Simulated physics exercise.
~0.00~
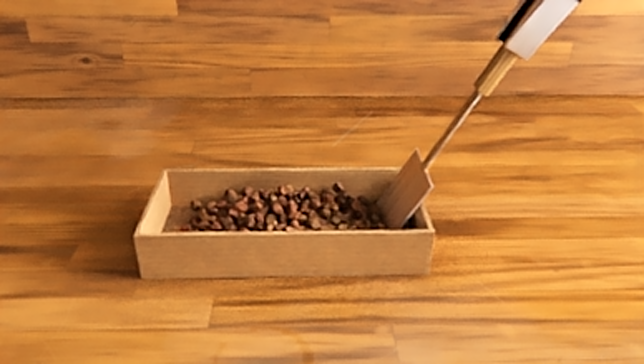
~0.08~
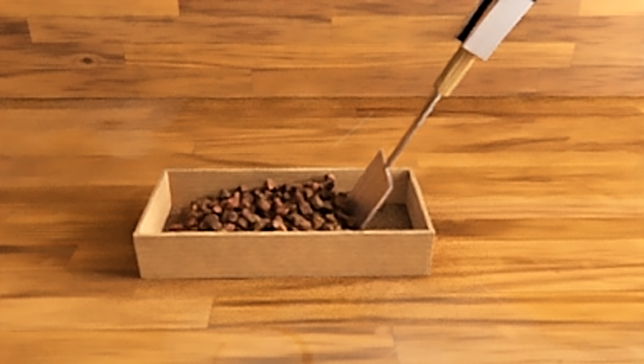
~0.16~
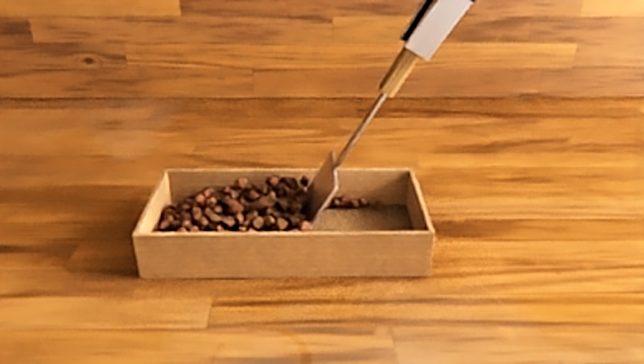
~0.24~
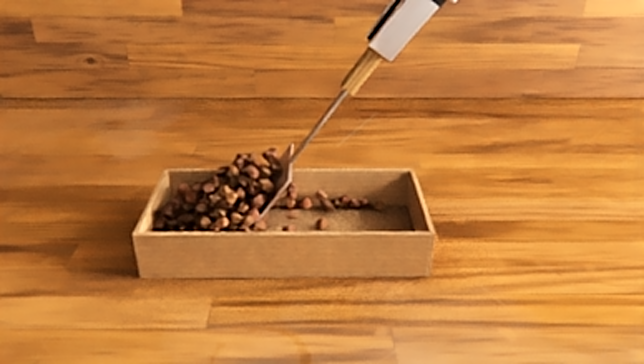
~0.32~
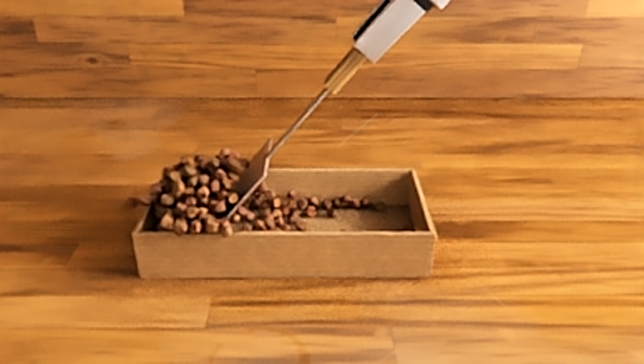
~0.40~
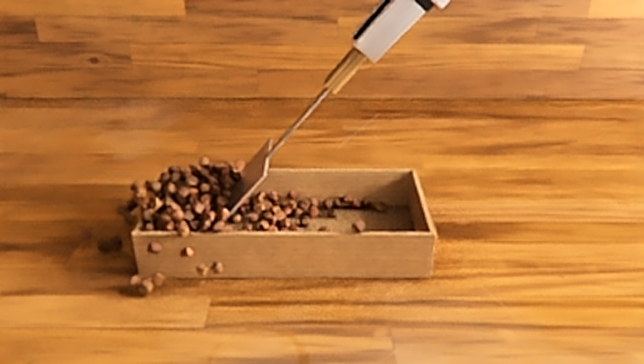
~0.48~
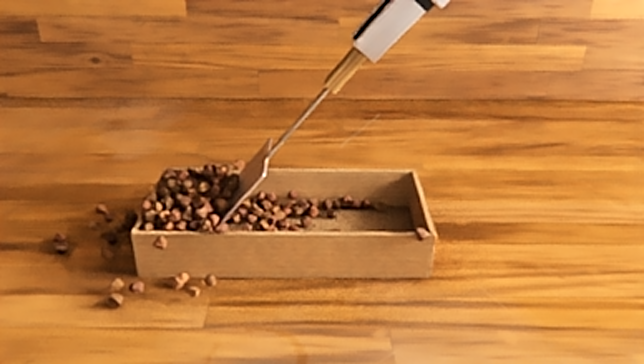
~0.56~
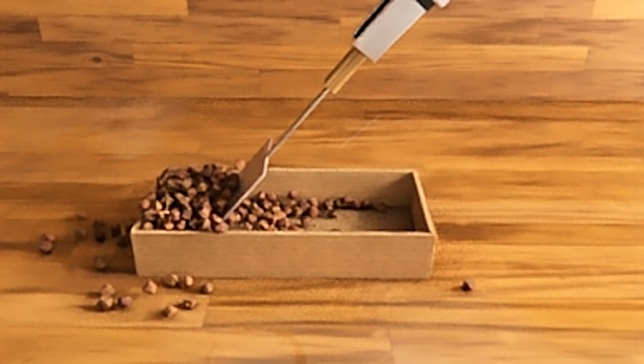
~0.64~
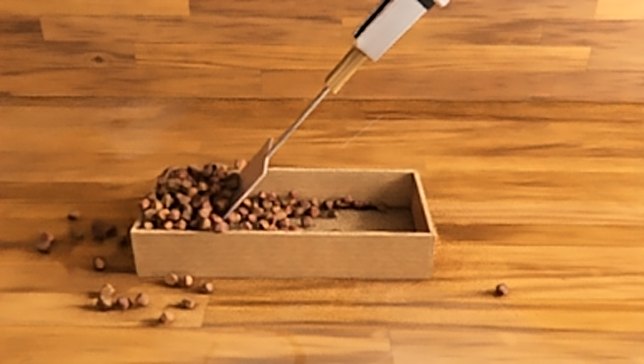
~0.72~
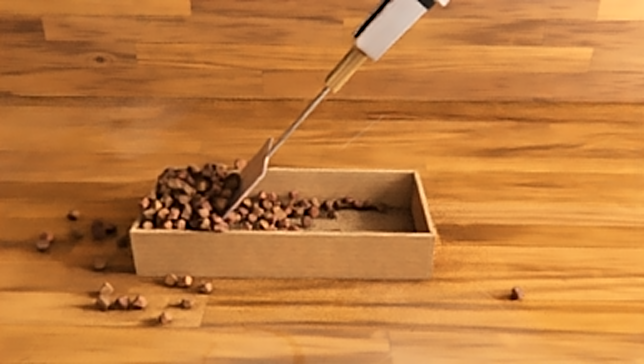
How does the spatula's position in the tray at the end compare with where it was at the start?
At the start the spatula's blade is near the right end of the tray. By the end it has moved left and rests against the heap in the left half of the tray.
